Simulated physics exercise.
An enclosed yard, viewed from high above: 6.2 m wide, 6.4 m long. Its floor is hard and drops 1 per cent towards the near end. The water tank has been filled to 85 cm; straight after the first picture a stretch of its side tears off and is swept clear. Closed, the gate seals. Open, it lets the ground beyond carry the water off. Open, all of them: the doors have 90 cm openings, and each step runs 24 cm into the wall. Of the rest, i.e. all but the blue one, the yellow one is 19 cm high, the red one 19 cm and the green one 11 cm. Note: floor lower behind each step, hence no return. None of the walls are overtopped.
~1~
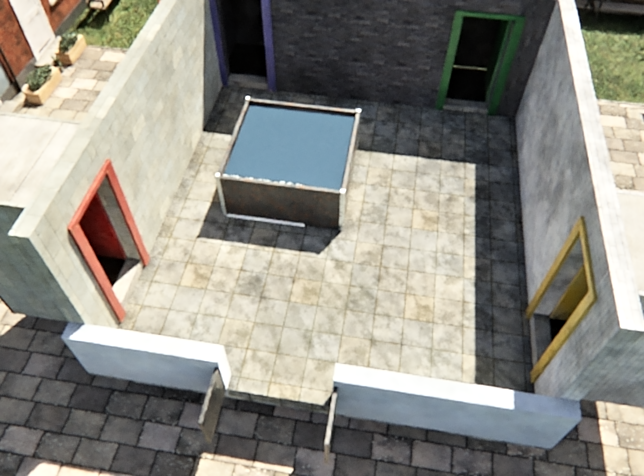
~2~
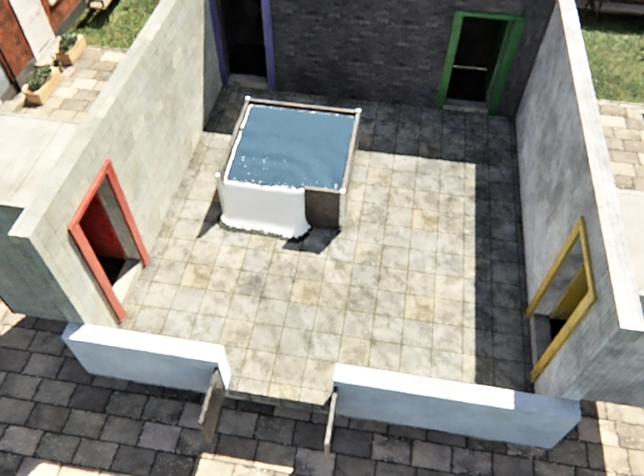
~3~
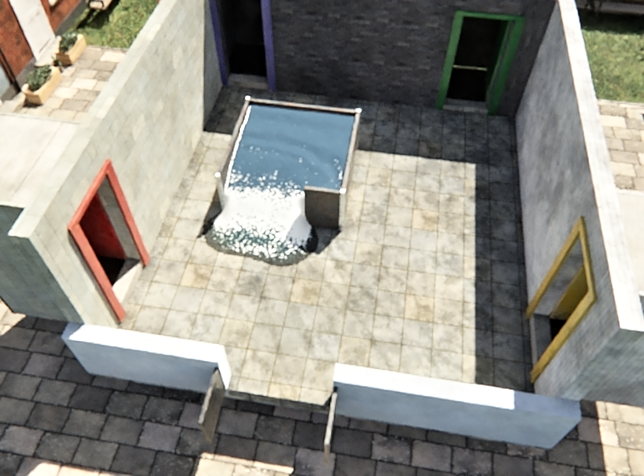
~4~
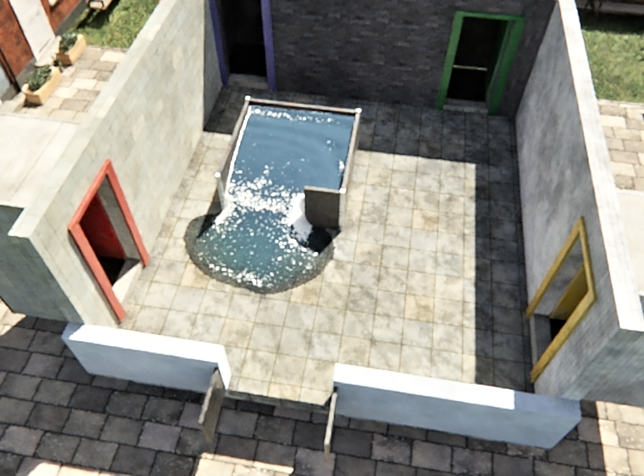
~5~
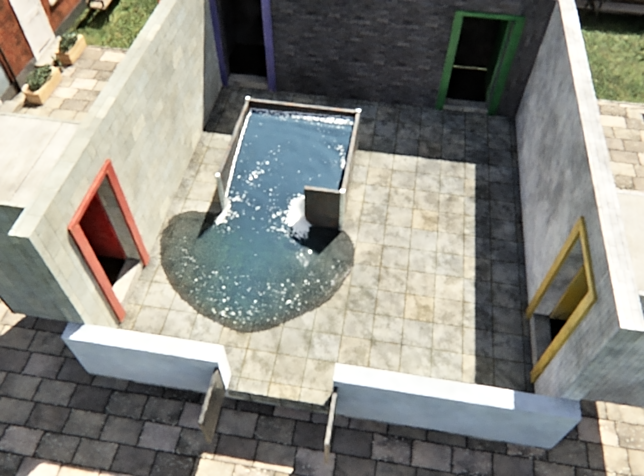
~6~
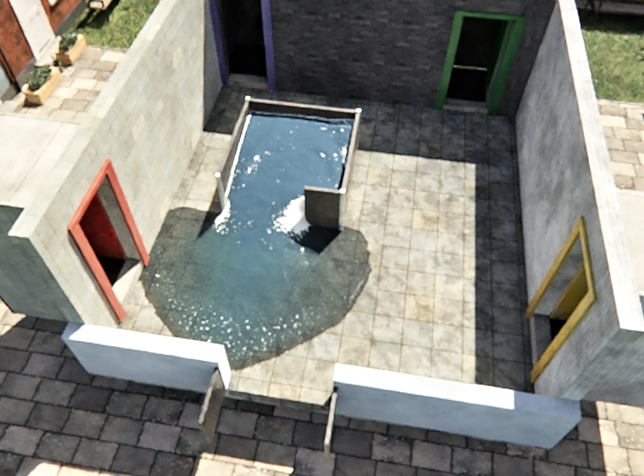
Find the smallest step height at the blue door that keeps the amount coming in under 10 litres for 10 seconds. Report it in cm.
The smallest height is roughly 8 cm.
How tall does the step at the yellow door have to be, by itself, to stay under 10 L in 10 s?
At the yellow door you'd want roughly 14.0 cm.
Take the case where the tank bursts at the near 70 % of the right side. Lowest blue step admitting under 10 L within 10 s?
Near 9.0 cm.
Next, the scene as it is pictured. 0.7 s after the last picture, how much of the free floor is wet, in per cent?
About 30 per cent.
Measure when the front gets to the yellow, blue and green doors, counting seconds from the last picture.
Arrival times - yellow: 2.4 s; blue: 4.5 s; green: 7.0 s.
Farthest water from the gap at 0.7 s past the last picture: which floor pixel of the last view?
Somewhere near the pixel (401, 400).
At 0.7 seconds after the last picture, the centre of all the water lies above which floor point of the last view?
The water's centre is at about (263, 228).
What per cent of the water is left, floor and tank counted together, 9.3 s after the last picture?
Around 60 per cent of the water.
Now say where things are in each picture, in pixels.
In the first frame, still water, 85 cm deep, in the water tank at (292, 146); the blue door at (244, 46) is dry.
In the second frame, the gap is at (265, 207), the front 0.4 m out at (292, 239); the back of the water tank holds 85 cm.
In the third frame, the front is at (269, 260), 0.9 m from the gap at (265, 207); 1.3 m2 of floor is wet, 84 cm left at the back.
In the fourth frame, water pours out at (265, 208) and has run 1.4 m, to (247, 285); about 11 cm deep outside, 78 cm at the back.
In the fifth frame, water pours out at (265, 209) and has run 2.1 m, to (228, 323); about 7 cm deep outside, 72 cm at the back.
In the sixth frame, the gap is at (265, 209), the front 2.8 m out at a hidden place; the back of the water tank holds 74 cm; the blue door at (244, 46), 3.7 m from the gap, is still 3.6 m from the nearest water.
Then, 0.7 s after the last picture water covers 30 % of the floor, deepest (64 cm) near (107, 353); it has not reached the blue door.
Then, 2.3 s after the last picture water covers 35 % of the floor, deepest (30 cm) near (203, 291); it has not reached the blue door.
Then, 9.3 s after the last picture water covers 100 % of the floor, deepest (11 cm) near (479, 412); 4 cm at the blue door, 0 litres in over its 15 cm step.
At the blue door as built, the water peaked near 12 cm, 5.1 s after the last picture.
Run again over the same 10 s with other heights there, 18 litres in over 7 cm, 3 litres over 10 cm. The limit of 10 litres is kept from about 8 cm up.
